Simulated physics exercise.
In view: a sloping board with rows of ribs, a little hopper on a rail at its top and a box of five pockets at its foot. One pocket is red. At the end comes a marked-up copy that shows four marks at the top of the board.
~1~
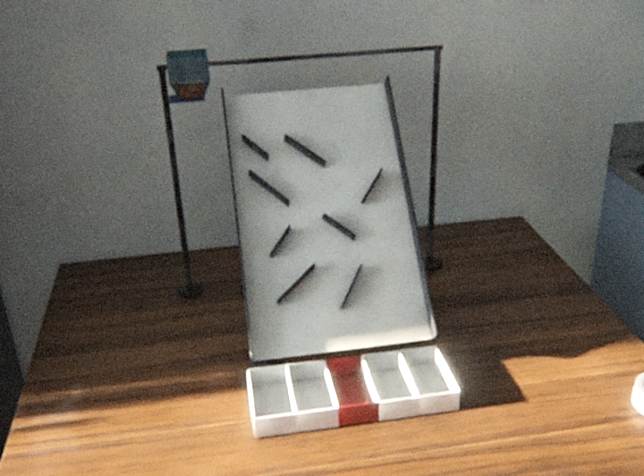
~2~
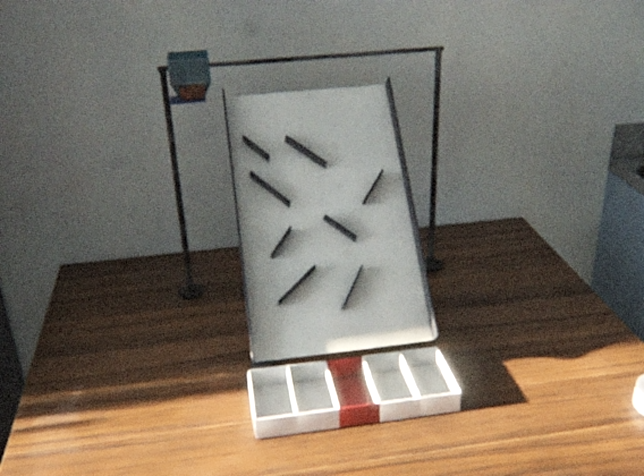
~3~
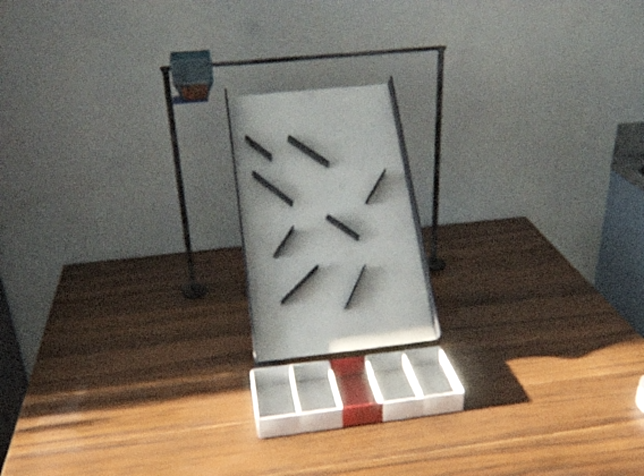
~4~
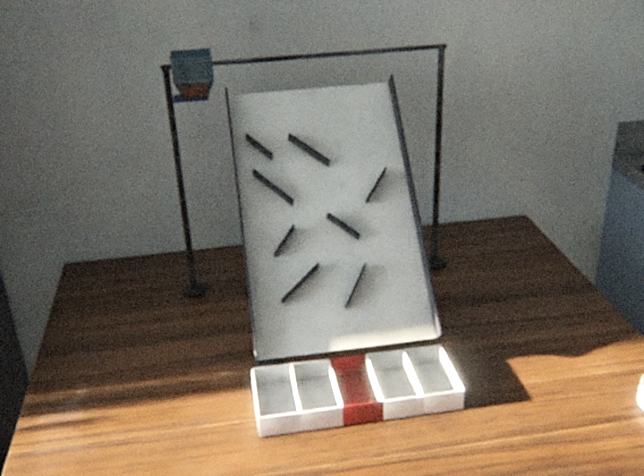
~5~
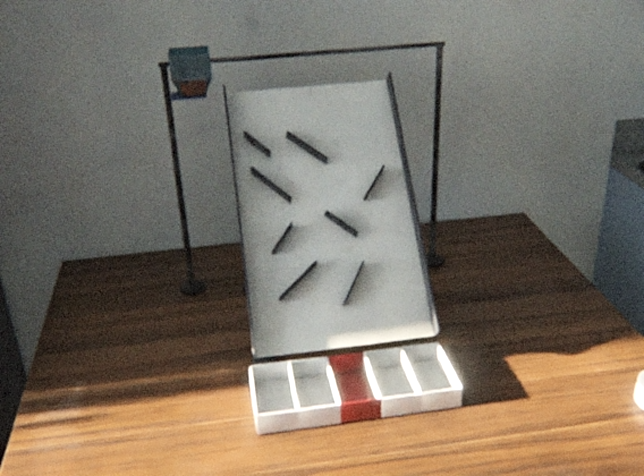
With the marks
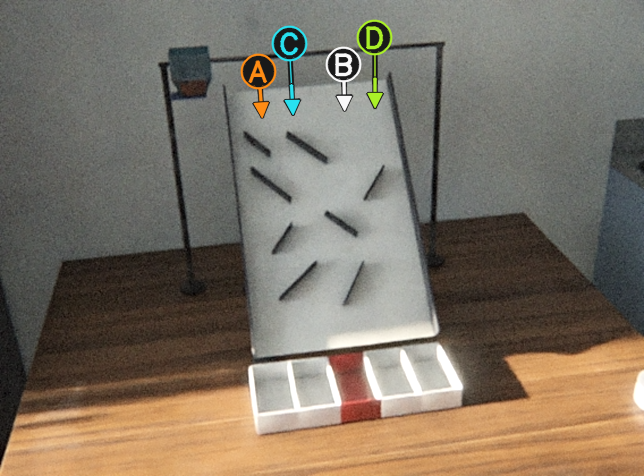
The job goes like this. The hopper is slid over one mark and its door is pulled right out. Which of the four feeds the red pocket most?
Mark A.
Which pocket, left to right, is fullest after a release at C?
The fifth from the left.
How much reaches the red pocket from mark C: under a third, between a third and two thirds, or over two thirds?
Under a third.
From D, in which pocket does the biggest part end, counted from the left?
The fifth.
On the marked copy, mark A meets the board at (261, 112); mark B meets the board at (344, 105); mark C meets the board at (292, 109); mark D meets the board at (375, 102).
With A, close to a third in the red pocket, close to half in other pockets, a small share outside the box.
With B, only a few in the red pocket, the bulk in other pockets, a small share outside the box.
With C, a small share in the red pocket, close to two thirds in other pockets, close to a quarter outside the box.
With D, none at all in the red pocket, the bulk in other pockets, close to a quarter outside the box.
